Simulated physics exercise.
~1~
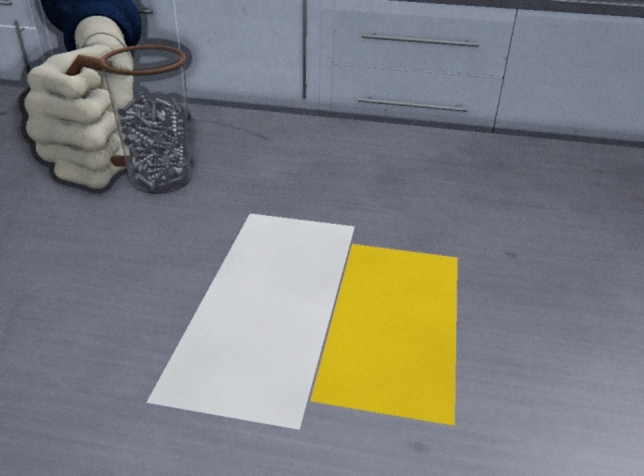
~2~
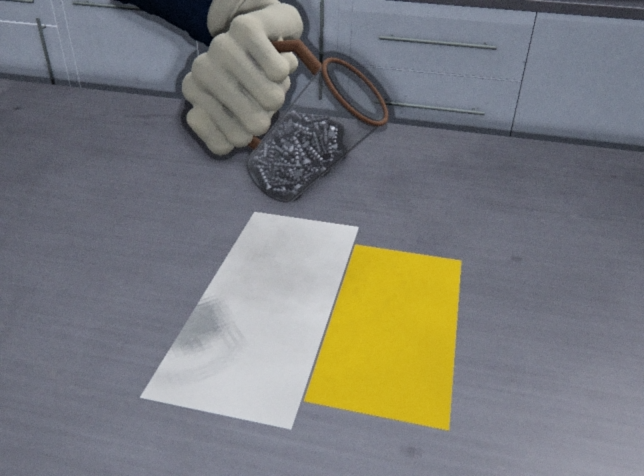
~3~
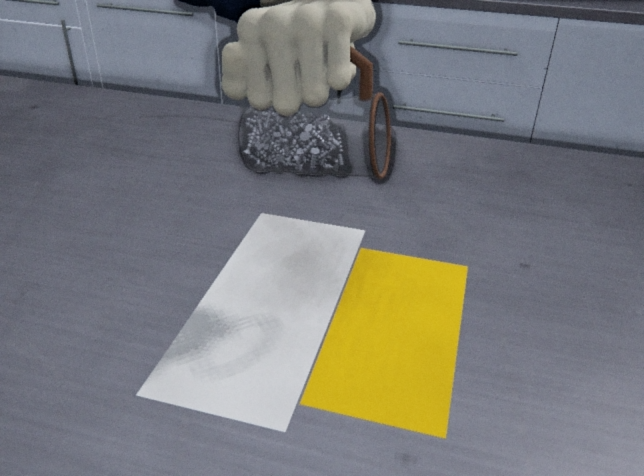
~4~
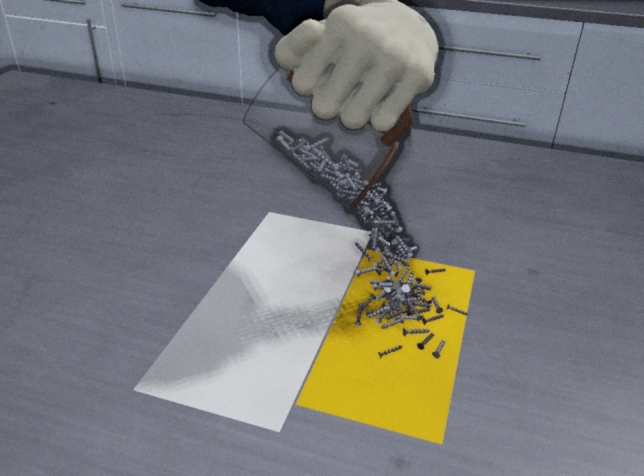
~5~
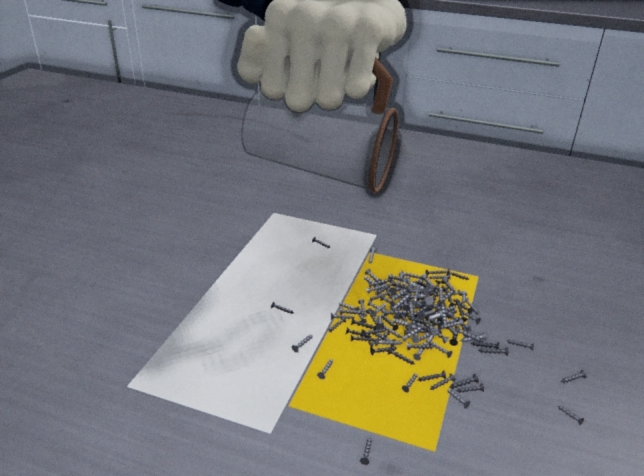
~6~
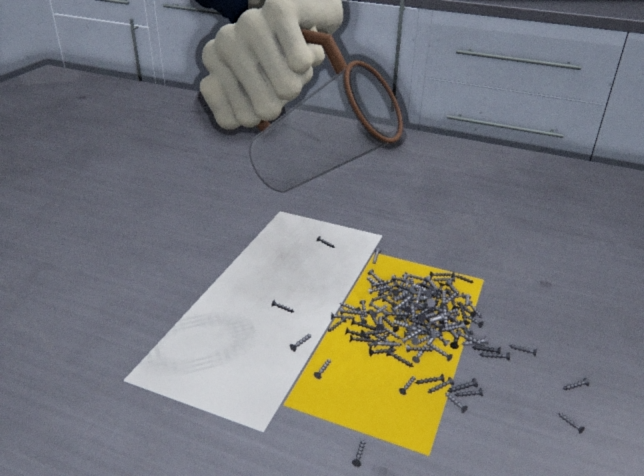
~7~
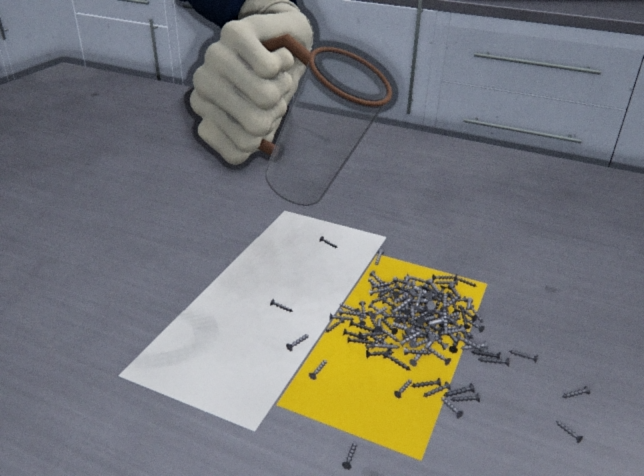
On a gray table, a gloved hand tips a clear cup, spilling screws mostly onto yellow.
